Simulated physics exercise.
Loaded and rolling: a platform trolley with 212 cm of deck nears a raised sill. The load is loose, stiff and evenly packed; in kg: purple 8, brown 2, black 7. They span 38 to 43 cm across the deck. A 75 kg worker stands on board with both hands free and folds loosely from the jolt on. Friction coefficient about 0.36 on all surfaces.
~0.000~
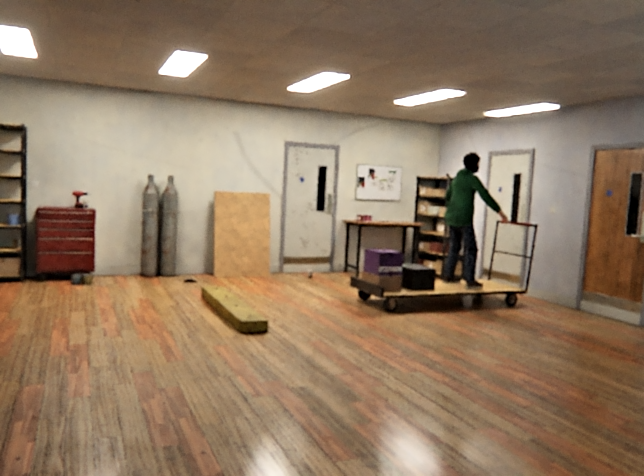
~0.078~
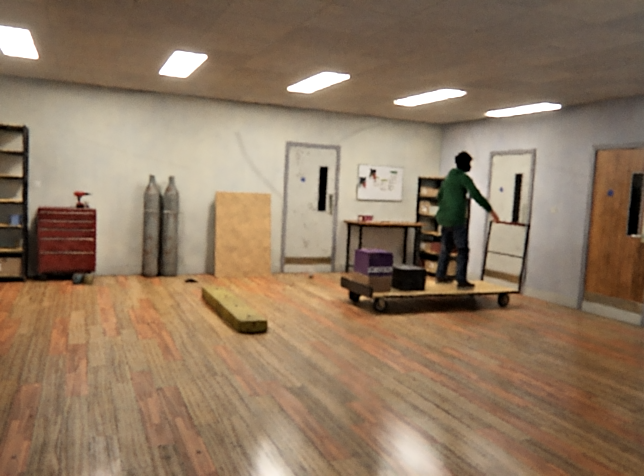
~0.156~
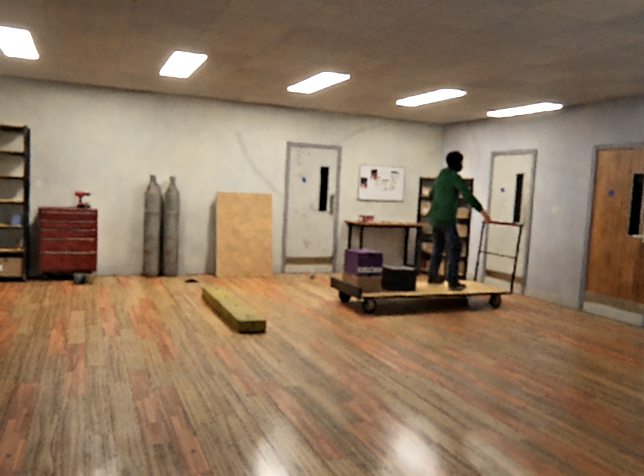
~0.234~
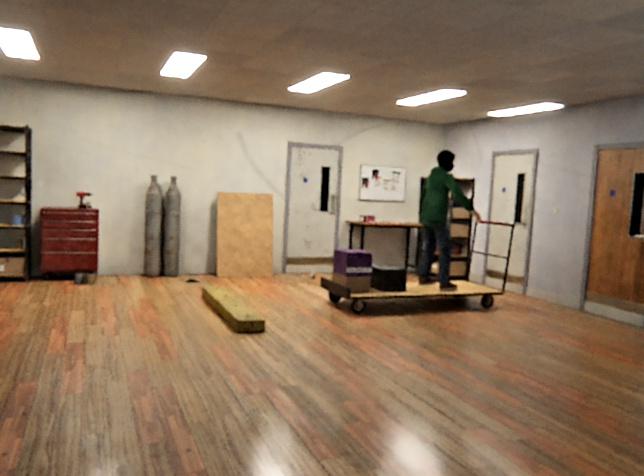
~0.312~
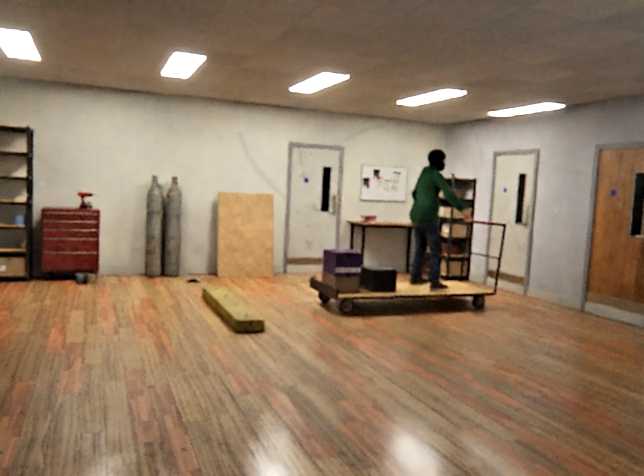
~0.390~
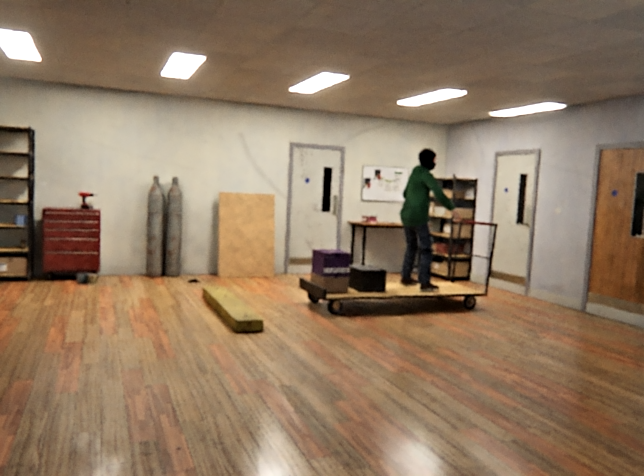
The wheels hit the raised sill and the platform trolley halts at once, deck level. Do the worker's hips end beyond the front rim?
The worker's hips stay over the deck.
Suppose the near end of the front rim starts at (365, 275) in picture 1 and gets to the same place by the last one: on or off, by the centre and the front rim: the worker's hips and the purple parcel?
In that case hips off, purple off.
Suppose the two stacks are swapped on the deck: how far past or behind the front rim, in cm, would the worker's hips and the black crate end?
In that case hips 70 behind, black 20 behind.
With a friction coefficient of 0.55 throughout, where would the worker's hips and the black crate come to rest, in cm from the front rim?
In that case hips 50 behind, black 50 behind.
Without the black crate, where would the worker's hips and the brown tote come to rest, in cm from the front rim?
Then hips 60 behind, brown 20 behind.
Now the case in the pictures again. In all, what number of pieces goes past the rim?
The count is 1.
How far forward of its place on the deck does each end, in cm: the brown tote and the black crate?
Brown 5, black 20.
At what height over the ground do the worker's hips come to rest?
Some 55 cm up.
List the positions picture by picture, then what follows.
In the first picture, hips (460, 216), black crate (415, 277), rim corner (383, 295); 158 cm still to roll.
In the second picture, hips (451, 216), black crate (406, 277), rim corner (372, 296); 144 cm still to roll.
In the third picture, hips (442, 216), black crate (397, 278), rim corner (360, 296); 130 cm still to roll.
In the fourth picture, hips (433, 216), black crate (387, 278), rim corner (349, 297); 117 cm still to roll.
In the fifth picture, hips (424, 216), black crate (377, 278), rim corner (337, 297); 103 cm still to roll.
In the sixth picture, hips (415, 215), black crate (366, 279), rim corner (325, 297); 89 cm still to roll. Speed about 1.8 m/s.
Impact comes at 0.89 s.
After 1.14 s the worker's hips are 80 cm behind the rim, near (306, 230) in the last picture's view.
After 1.44 s the worker's hips are 43 cm behind the rim, near (273, 256) in the last picture's view.
After 1.89 s the worker's hips are 37 cm behind the rim, near (269, 259) in the last picture's view.
At rest, 4.5 s, past the rim, purple parcel; behind it, brown tote, black crate and the worker's hips.
